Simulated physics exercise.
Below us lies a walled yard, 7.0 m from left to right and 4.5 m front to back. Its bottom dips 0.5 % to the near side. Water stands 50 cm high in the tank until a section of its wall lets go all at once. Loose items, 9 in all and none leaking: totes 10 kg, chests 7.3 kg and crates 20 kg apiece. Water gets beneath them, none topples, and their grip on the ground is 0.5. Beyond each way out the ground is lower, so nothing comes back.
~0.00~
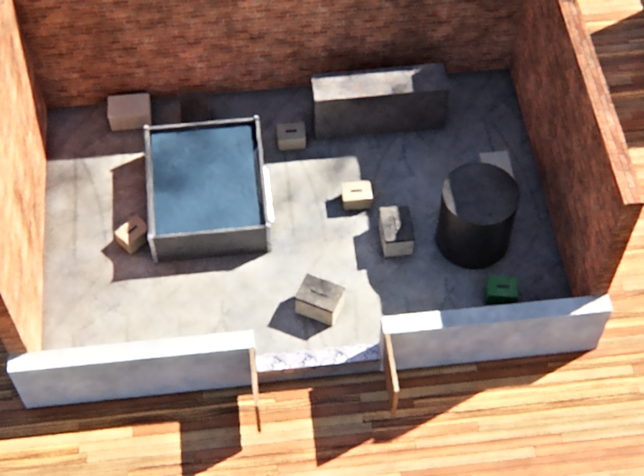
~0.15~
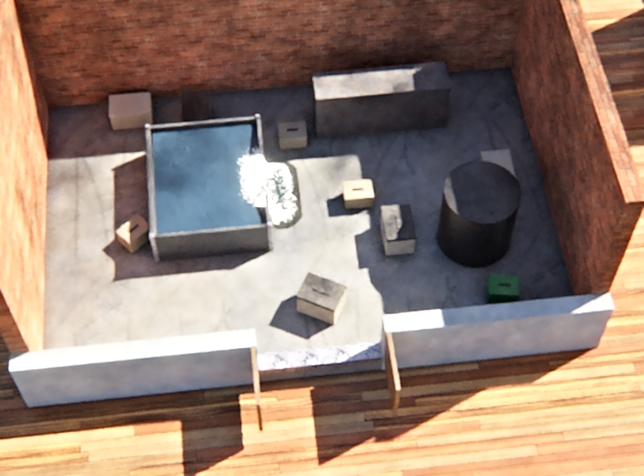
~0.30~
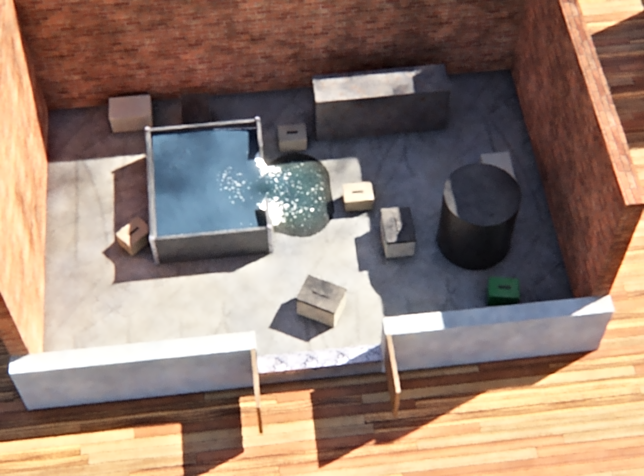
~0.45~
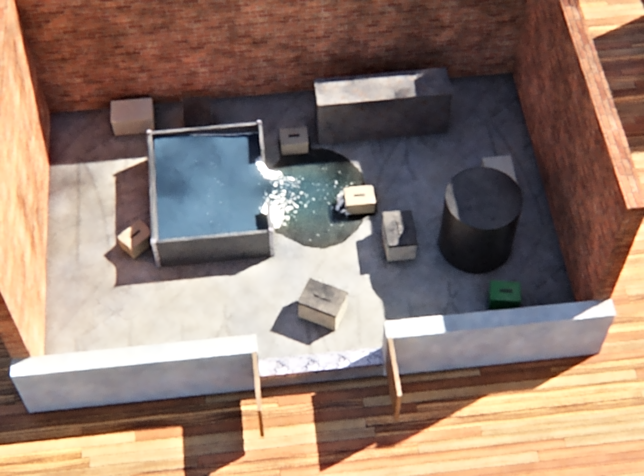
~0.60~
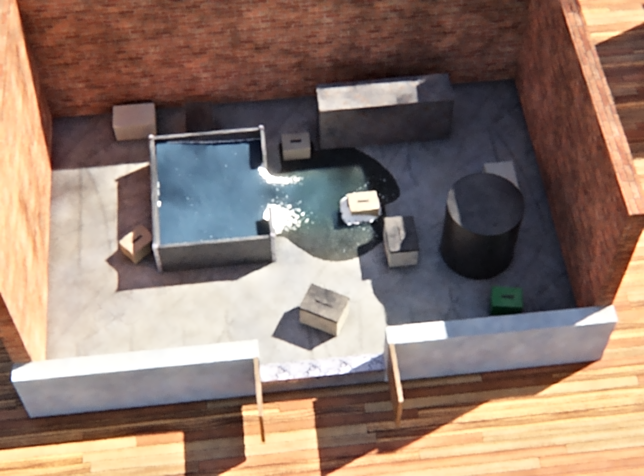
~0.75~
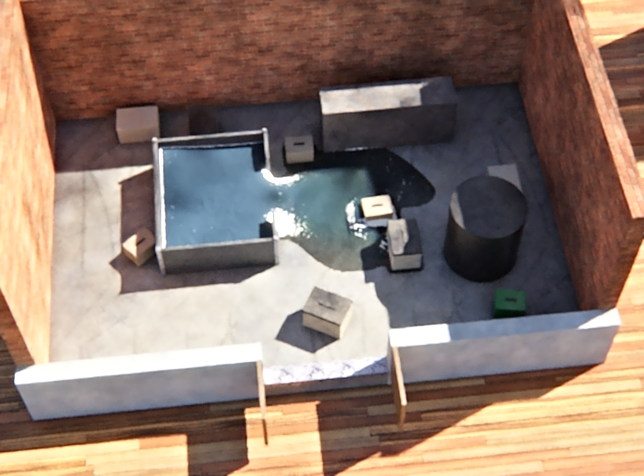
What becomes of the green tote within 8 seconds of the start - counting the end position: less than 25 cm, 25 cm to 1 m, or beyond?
The green tote travels far.
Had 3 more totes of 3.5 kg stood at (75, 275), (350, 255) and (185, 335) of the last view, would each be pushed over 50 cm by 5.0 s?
In turn: Under, past it, short of it.
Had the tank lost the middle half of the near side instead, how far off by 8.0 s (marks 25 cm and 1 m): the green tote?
Then the green tote holds its place.
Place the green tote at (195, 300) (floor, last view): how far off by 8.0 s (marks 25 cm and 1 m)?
It stays put.
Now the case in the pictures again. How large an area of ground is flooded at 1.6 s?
Some 11.5 m2.
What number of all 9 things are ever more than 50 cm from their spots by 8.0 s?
I count 6.
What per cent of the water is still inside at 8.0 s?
Some 96 per cent remains.
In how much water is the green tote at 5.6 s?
About 11 cm.
After 1.6 s the green tote is near (511, 300), 0.0 m from its start, aground; 0 of 9 are out; 1 afloat.
After 3.6 s the green tote is near (512, 298), 0.0 m from its start, aground; 0 of 9 are out; 3 afloat.
After 5.6 s the green tote is near (449, 281), 0.8 m from its start, afloat; 0 of 9 are out; 4 afloat.
After 8.0 s the green tote is near (359, 272), 2.0 m from its start, aground; 0 of 9 are out; 2 afloat.
